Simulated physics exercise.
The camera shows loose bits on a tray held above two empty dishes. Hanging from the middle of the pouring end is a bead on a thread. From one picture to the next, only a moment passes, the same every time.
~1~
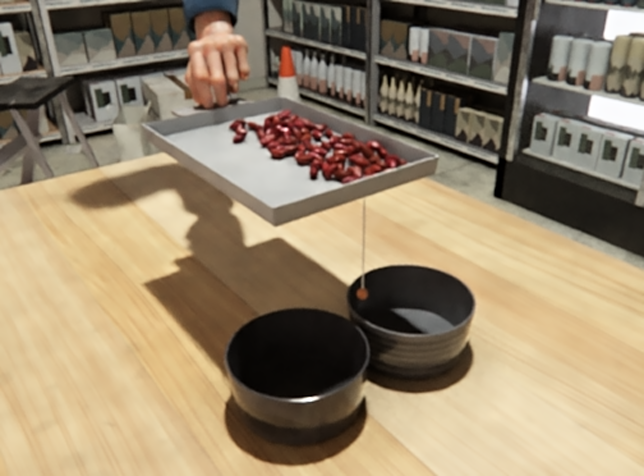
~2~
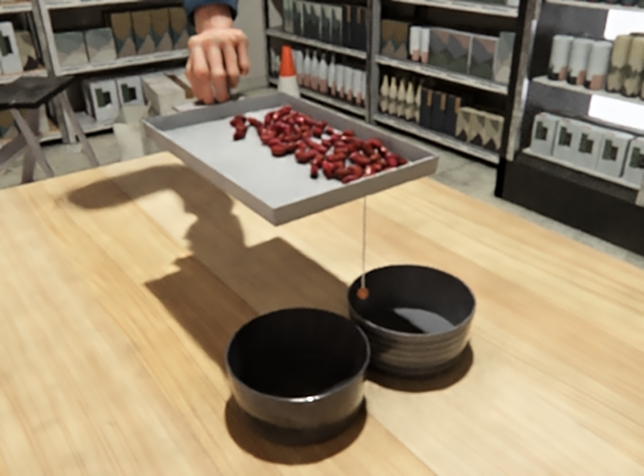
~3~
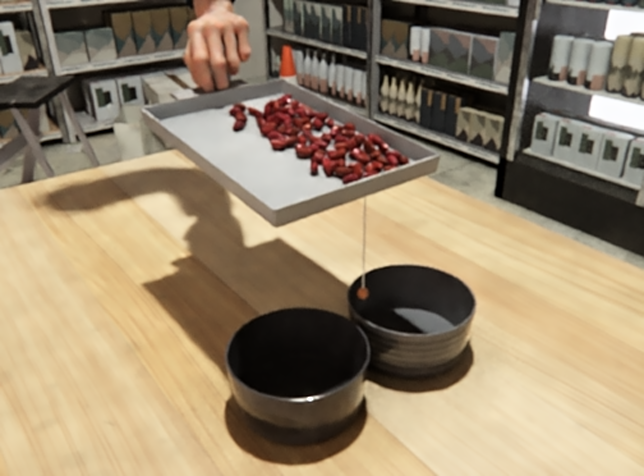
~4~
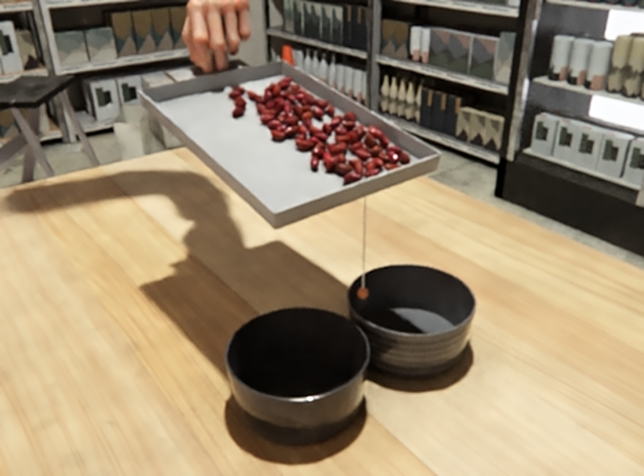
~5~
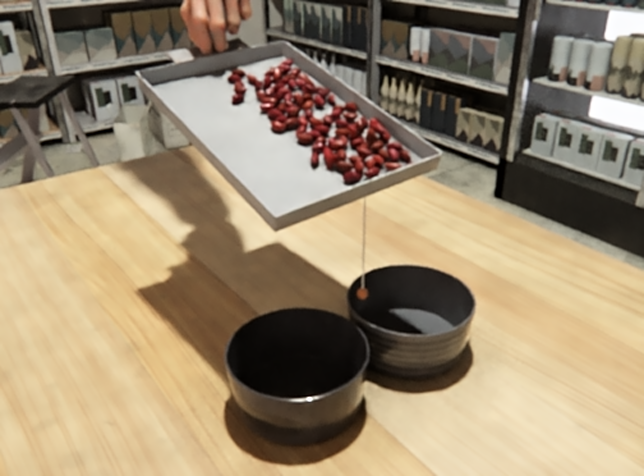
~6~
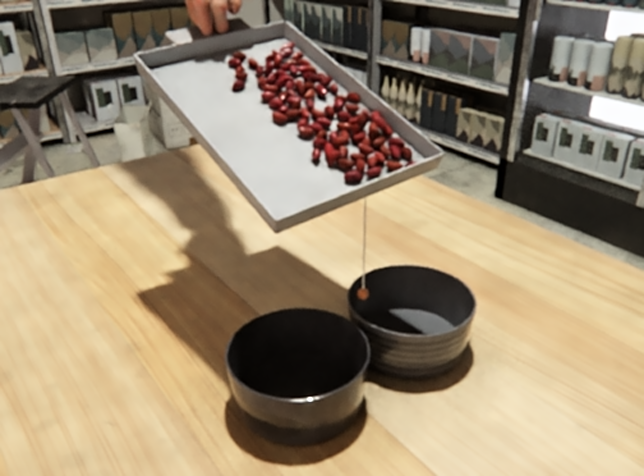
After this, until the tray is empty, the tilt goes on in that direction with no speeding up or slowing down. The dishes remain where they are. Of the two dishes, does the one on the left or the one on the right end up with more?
The larger share will most likely go to the dish on the left.
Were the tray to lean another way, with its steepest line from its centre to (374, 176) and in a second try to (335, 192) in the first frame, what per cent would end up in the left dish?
Shares: 0 %, then 30 %.
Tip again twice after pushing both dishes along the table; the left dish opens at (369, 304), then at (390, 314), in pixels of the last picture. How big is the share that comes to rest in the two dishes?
20 %, 40 %.
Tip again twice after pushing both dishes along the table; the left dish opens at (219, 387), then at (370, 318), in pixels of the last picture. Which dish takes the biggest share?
The dish to the right, then the dish to the left.
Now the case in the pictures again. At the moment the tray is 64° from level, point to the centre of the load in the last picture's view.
The middle of the pieces sits at roughly (352, 155).
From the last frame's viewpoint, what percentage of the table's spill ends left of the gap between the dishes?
Share to the left: Near 0 per cent.
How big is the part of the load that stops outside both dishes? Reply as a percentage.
I'd put it near 40 per cent of the load.
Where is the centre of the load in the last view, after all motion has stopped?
(355, 398).
Shortly afterwards, tray tipped steeply; the whole lot on the tray.
Next, tray tipped past a quarter turn; all but a few on the tray; a little in the left dish; only a few outside both; only a few in the air.
Some moments later, tray tipped past a quarter turn; near half in the left dish; near a quarter in the right dish; near a third outside both.
In the end, tray tipped past a quarter turn; near half in the left dish; near a quarter in the right dish; near a third outside both.
